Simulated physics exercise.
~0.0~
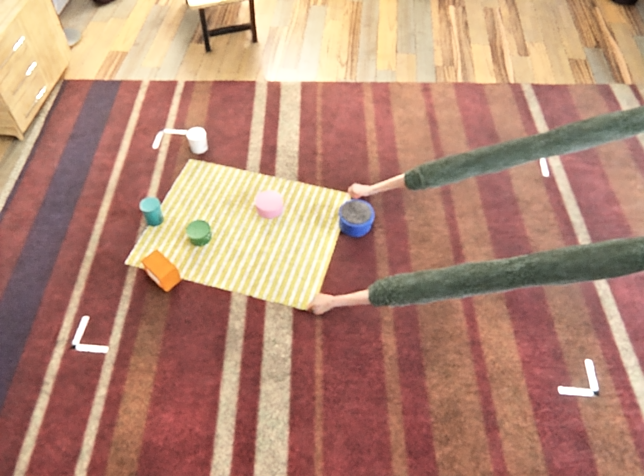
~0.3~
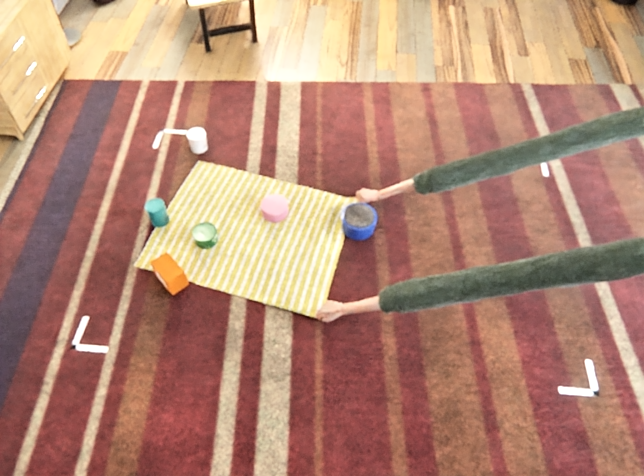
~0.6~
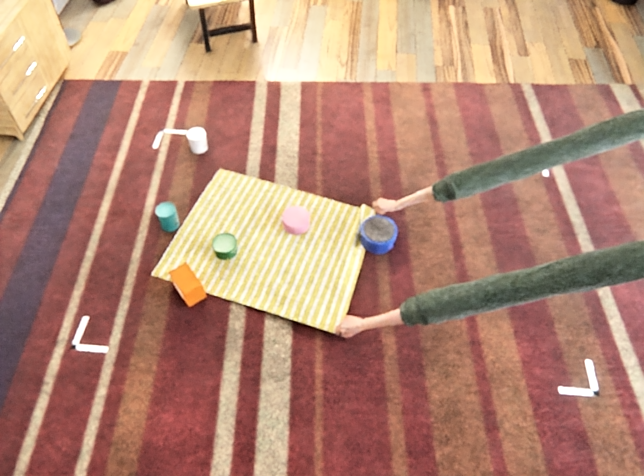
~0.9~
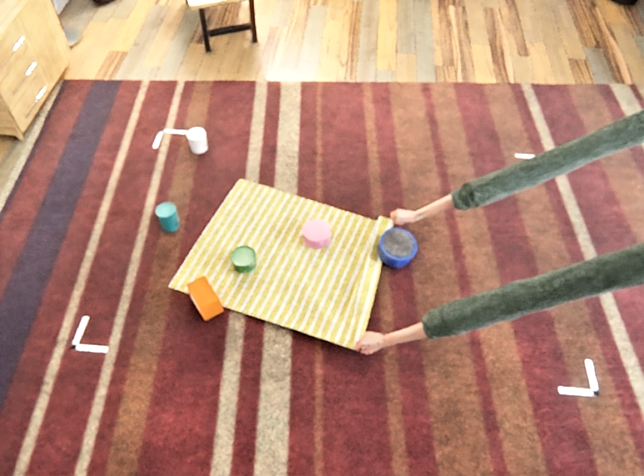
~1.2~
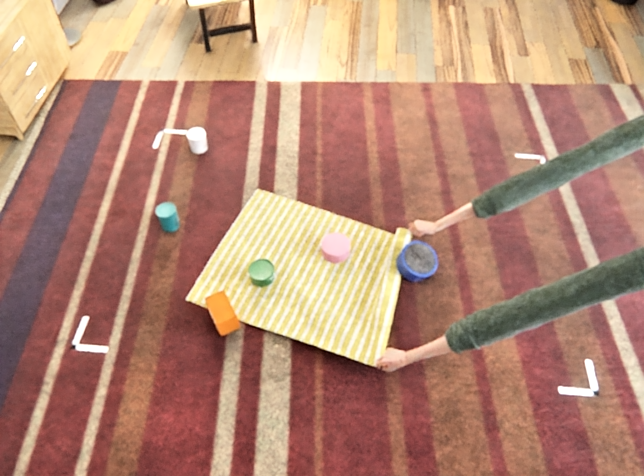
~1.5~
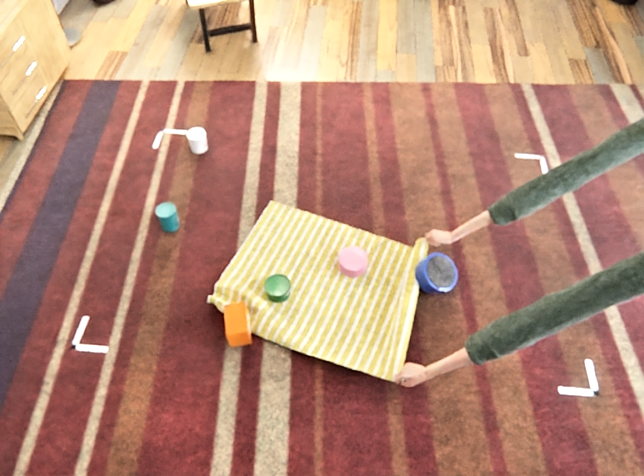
Two hands drag a striped cloth right and down, carrying containers but leaving the teal one behind.
